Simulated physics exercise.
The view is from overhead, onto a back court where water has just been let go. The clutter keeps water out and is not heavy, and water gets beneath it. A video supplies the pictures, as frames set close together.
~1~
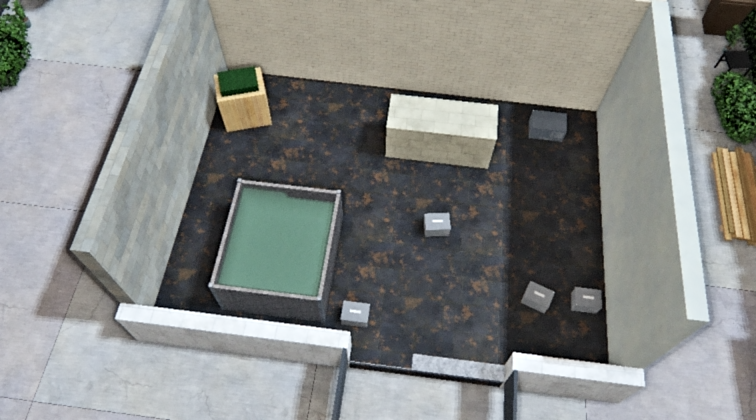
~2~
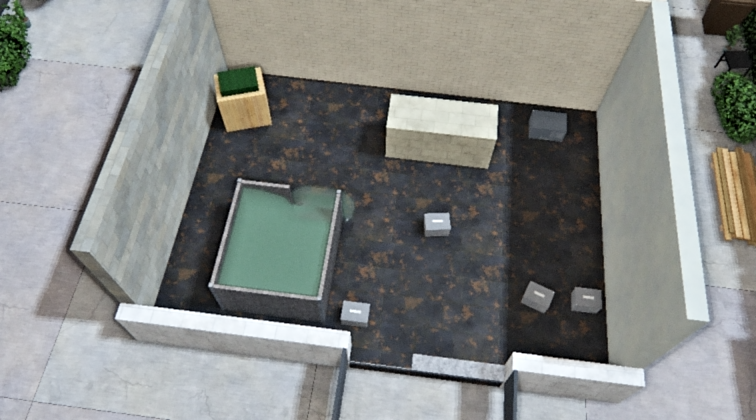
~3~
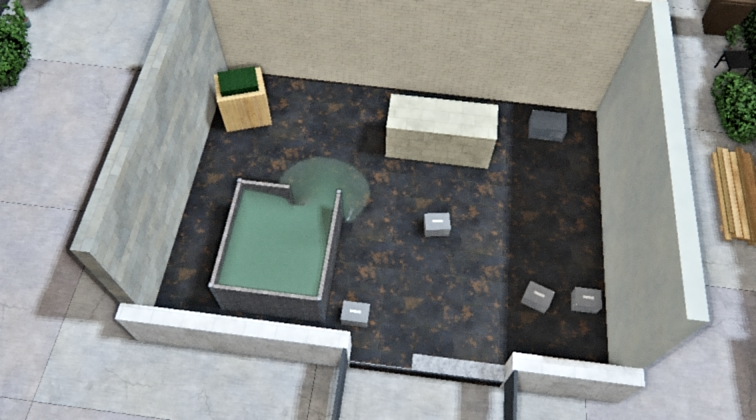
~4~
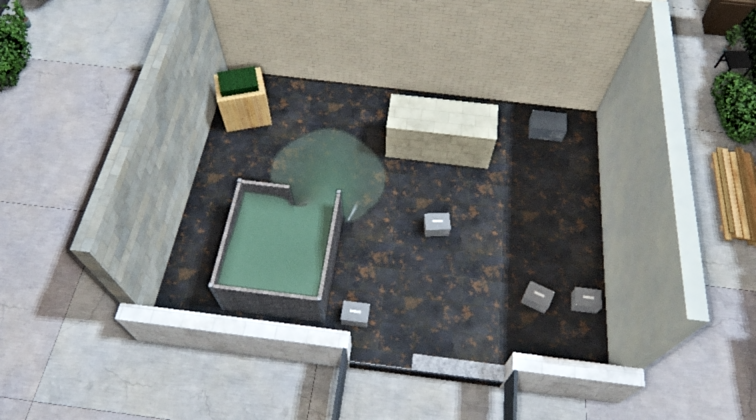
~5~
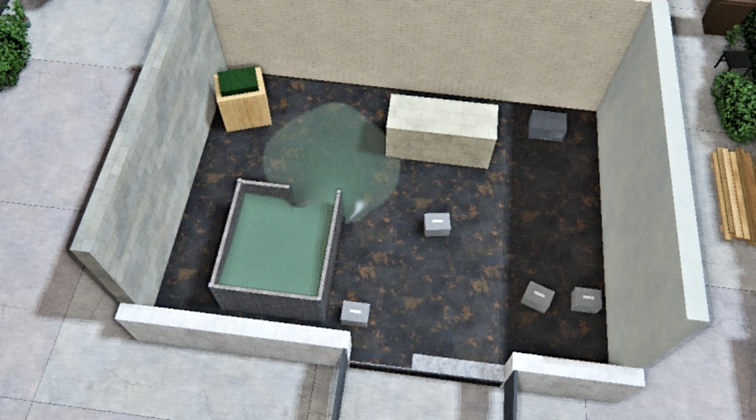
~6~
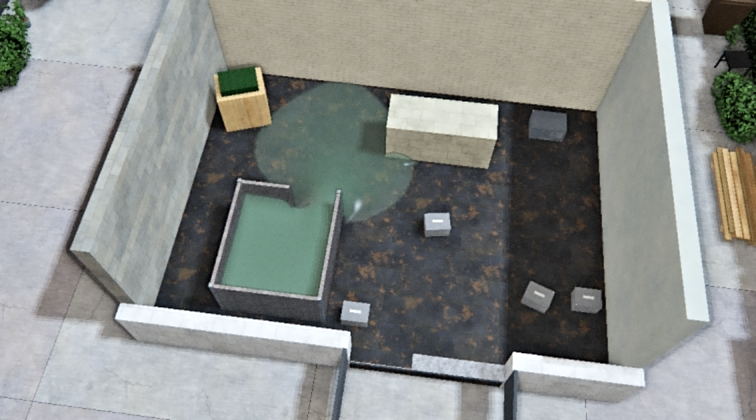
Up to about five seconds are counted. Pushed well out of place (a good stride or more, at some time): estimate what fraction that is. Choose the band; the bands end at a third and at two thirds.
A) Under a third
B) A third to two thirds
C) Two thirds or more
(B) A third to two thirds.
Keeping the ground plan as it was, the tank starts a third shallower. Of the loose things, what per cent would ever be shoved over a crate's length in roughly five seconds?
By my count, 0 %.
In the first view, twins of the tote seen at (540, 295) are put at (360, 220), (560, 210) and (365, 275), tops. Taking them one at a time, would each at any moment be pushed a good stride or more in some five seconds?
Listed in order: Hardly budges, displaced, then hardly budges.
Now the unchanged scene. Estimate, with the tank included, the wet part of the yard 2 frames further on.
It comes to some 30 in a hundred.
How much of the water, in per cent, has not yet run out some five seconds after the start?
Estimate: Roughly 100 %.
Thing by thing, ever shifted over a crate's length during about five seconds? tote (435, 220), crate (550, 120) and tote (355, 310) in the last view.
The first is not so far, the second driven that far, and the third not so far.
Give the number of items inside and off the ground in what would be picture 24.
I count 1.
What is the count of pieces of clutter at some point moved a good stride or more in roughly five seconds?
It adds up to 2.
A moment on, 0 of 5 are well off their spots; 0 afloat.
Next, 0 of 5 are well off their spots; 0 afloat.
Later, 1 of 5 are well off their spots; 1 afloat.
In the end, 2 of 5 are well off their spots, and 2 have been at some point; 2 afloat.
